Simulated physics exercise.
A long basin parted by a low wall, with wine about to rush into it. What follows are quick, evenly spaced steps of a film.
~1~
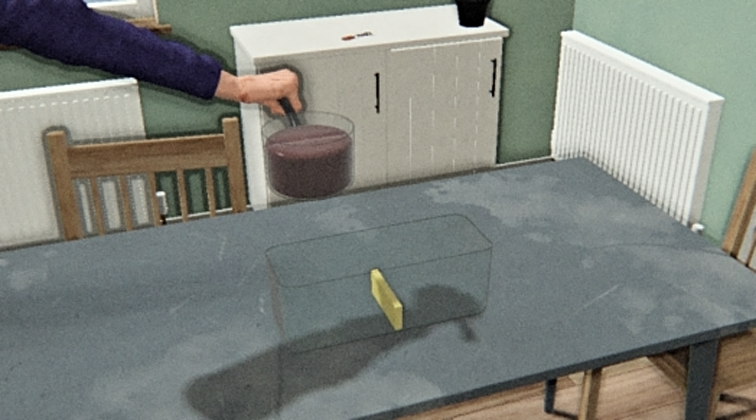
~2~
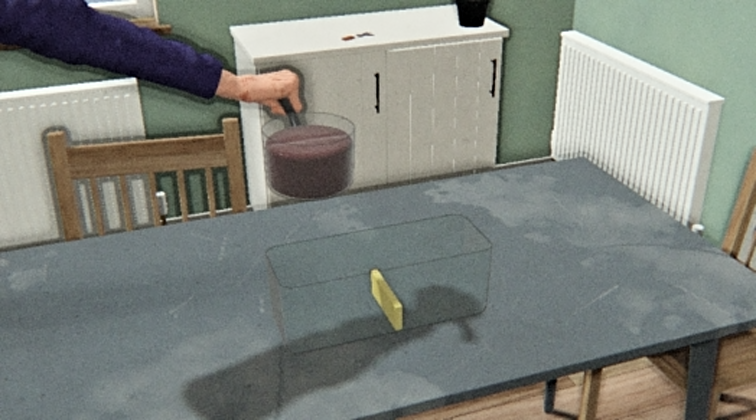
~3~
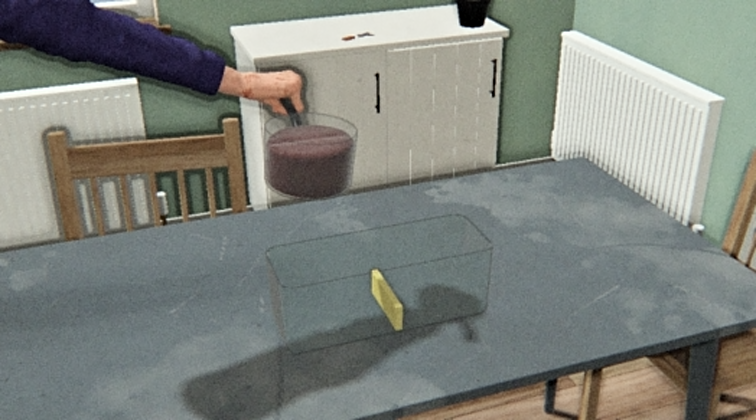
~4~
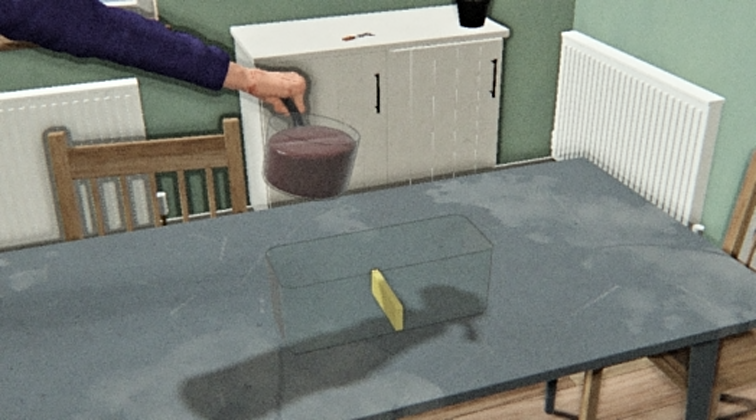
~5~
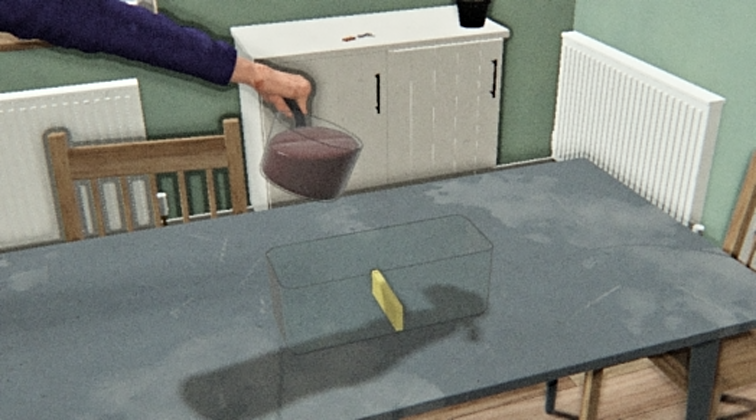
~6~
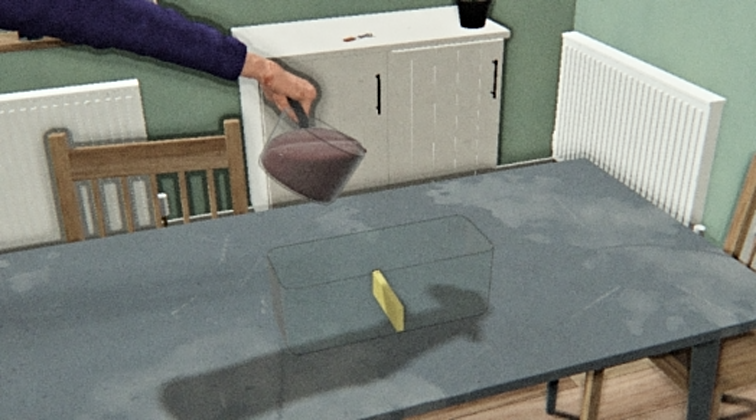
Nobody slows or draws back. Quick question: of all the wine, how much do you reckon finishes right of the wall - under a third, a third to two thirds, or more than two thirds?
The right side of the wall holds a large share, beyond two thirds.
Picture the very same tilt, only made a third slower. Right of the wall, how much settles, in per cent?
Roughly 90 per cent ends up there.
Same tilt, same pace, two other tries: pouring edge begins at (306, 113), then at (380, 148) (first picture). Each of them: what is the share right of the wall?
Close to 5 in a hundred, then close to 85 in a hundred.
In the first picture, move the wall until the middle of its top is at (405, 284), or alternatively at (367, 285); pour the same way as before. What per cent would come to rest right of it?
Try 1: About 40 percent; try 2: About 90 percent.
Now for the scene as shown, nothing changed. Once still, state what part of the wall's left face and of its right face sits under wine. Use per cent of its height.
Once it is still, the left part shows 10 per cent and the right part 80.
A moment on, the saucepan is tipped on its side and 44 per cent is still to pour, 0 is left of the wall and 8 right of it.
Next, the saucepan is tipped on its side and 14 per cent is still to pour, 5 is left of the wall and 63 right of it.
Then the saucepan is tipped on its side and 5 per cent is still to pour, 10 is left of the wall and 78 right of it.
Later the saucepan is tipped on its side and 1 per cent is still to pour, 13 is left of the wall and 83 right of it.
In the end 16 per cent lies left of the wall, 83 right of it and 1 outside.
